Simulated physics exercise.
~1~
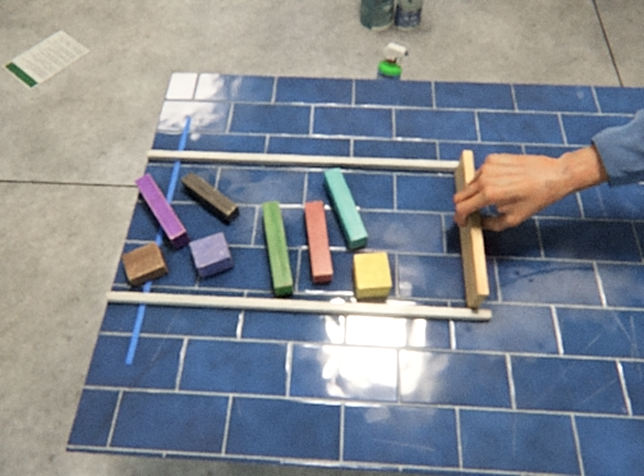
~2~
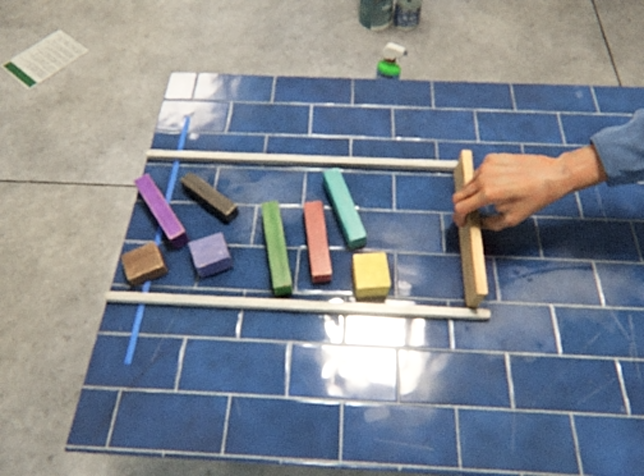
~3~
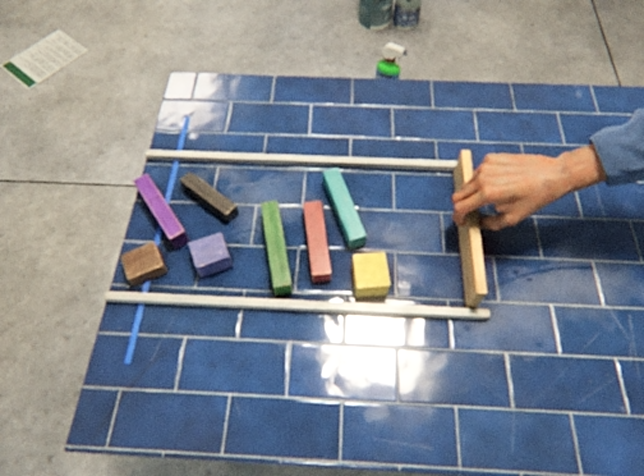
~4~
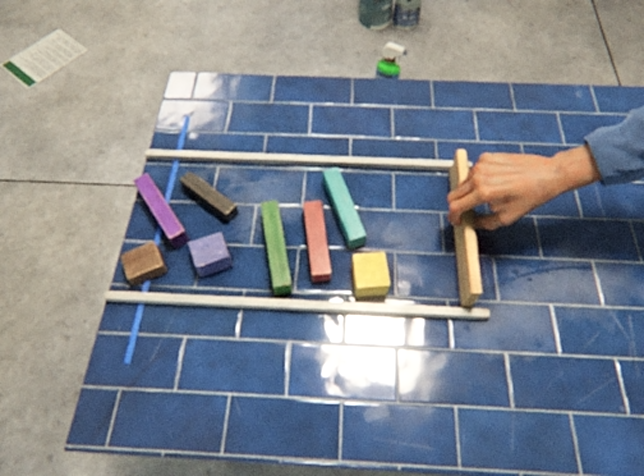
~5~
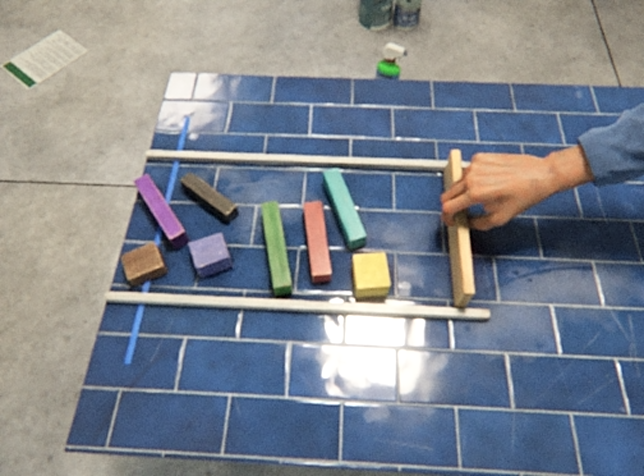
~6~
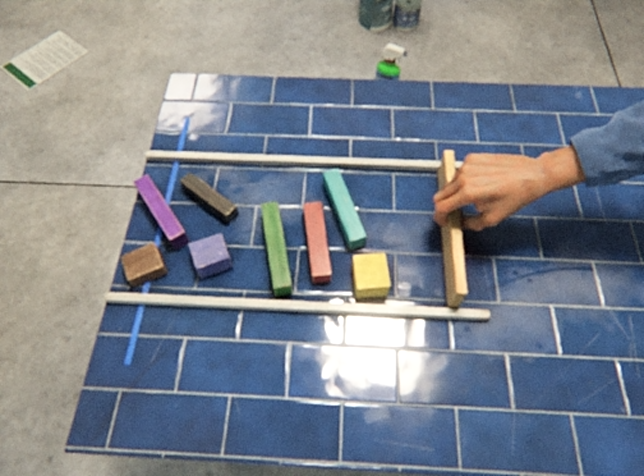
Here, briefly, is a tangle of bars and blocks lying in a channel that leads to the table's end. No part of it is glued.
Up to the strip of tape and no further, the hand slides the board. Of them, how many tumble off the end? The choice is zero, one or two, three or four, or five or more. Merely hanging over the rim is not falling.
A lot - five plus.
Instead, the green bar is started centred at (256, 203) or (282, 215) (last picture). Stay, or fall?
In order, falls away; falls away.
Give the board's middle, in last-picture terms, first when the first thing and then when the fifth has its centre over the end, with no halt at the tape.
First about (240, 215), next about (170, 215).
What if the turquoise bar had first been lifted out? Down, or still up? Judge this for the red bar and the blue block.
The red bar stays put; the blue block comes off.
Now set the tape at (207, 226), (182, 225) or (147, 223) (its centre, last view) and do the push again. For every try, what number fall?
Those tries give 2, 3 and 6.
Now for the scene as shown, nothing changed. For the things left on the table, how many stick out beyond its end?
That comes to 1 of them.
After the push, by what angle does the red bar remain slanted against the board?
It measures close to 15 degrees.
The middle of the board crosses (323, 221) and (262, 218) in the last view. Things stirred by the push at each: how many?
First 4, then 8.
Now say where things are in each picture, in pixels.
In the first picture, brown block (145, 264); purple stick (162, 211); black bar (210, 197); board (470, 227); tape (163, 224).
In the second picture, purple stick (162, 211); board (469, 226).
In the third picture, black bar (209, 197); turquoise bar (344, 207).
In the fourth picture, brown block (144, 264); red bar (317, 241).
In the fifth picture, purple stick (161, 211); blue block (211, 255).
In the sixth picture, brown block (144, 265); purple stick (161, 211); black bar (209, 198); board (451, 226); tape (162, 224).
Soon after, none off yet; brown block at rest near (144, 265); purple stick at rest near (161, 211); black bar at rest near (209, 198).
After that, none off yet; brown block at rest near (144, 265); purple stick moving near (156, 208); black bar displaced a little near (197, 195).
And then, one off so far; brown block on its way down near (144, 335); purple stick displaced a little near (129, 198); black bar displaced about its own width near (152, 183).
In the end, the number that fall off is five or more; gone, green bar, blue block, black bar, purple stick and brown block.
